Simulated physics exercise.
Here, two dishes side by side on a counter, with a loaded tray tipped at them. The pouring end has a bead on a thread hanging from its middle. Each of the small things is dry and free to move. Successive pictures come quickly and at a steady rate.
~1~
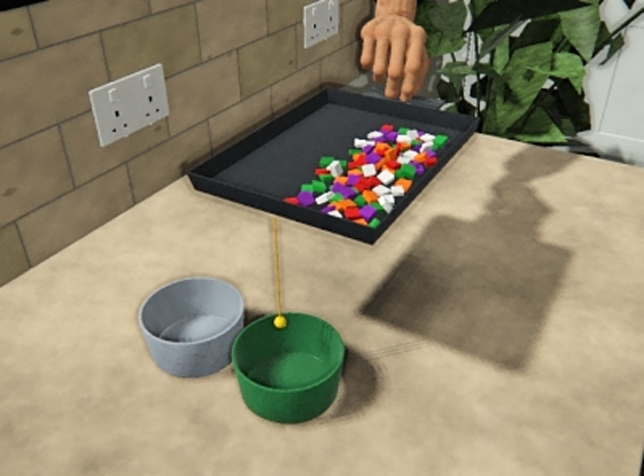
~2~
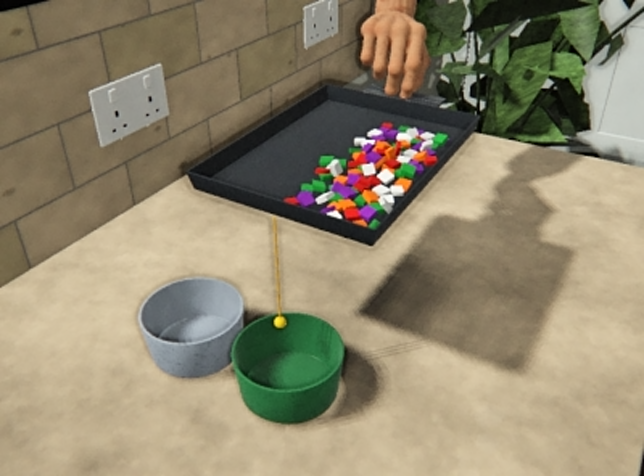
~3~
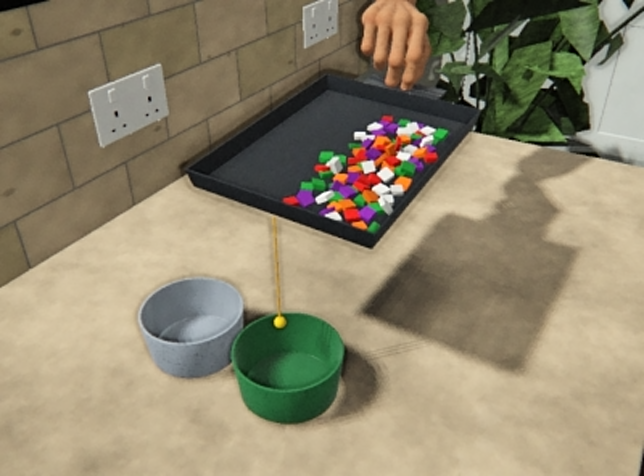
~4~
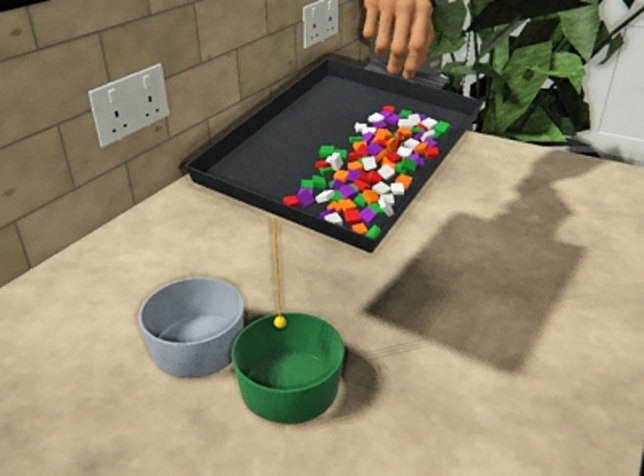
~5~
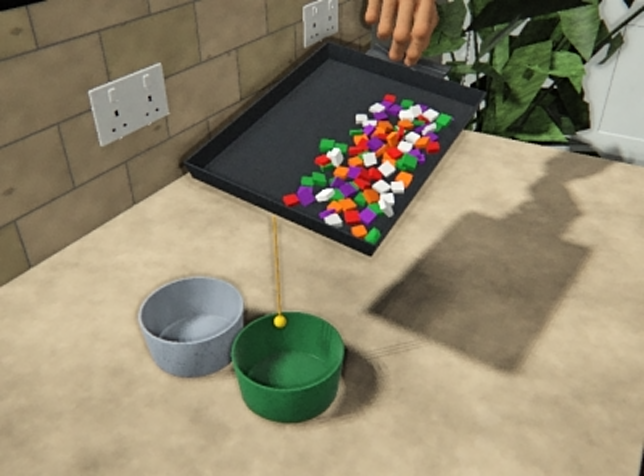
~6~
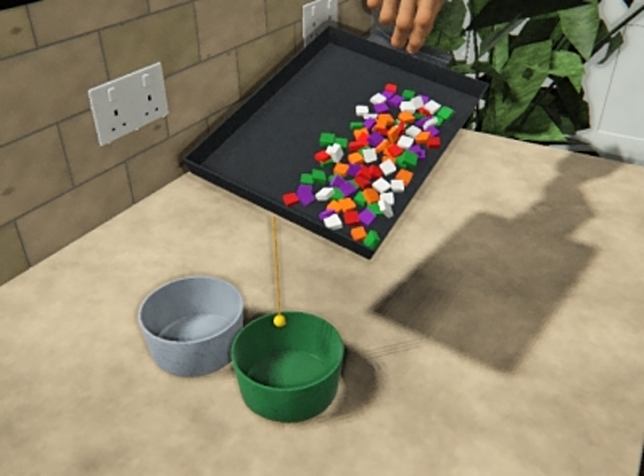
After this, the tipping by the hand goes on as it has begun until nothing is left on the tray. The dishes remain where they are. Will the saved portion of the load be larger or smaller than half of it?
Mostly spilled.
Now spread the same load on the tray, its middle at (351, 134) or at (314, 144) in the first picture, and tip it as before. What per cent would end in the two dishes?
In order, 10 % then 20 %.
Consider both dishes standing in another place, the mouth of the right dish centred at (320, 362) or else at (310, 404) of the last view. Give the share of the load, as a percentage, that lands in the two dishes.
You'd end up with around 60 per cent and then around 10 per cent.
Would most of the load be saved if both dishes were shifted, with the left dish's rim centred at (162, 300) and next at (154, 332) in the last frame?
Shy of half, then shy of half.
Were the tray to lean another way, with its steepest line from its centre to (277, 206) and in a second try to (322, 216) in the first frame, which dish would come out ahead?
The right-side dish, then the right-side dish.
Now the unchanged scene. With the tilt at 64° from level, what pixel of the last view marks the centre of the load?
I'd put the middle of the pieces at roughly (378, 193).
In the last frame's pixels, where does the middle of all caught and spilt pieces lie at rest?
Once nothing moves, the middle sits near (365, 405).
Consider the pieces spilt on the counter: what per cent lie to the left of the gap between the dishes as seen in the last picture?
About 0 %.
Shortly afterwards, tray tipped steeply; all but a few on the tray; only a few in the air.
Next, tray tipped past a quarter turn; near a quarter on the tray; a little in the right dish; near two thirds outside both; a little in the air.
Some moments later, tray tipped past a quarter turn; a little in the right dish; the bulk outside both.
In the end, tray tipped past a quarter turn; a little in the right dish; none at all in the left dish; the bulk outside both.
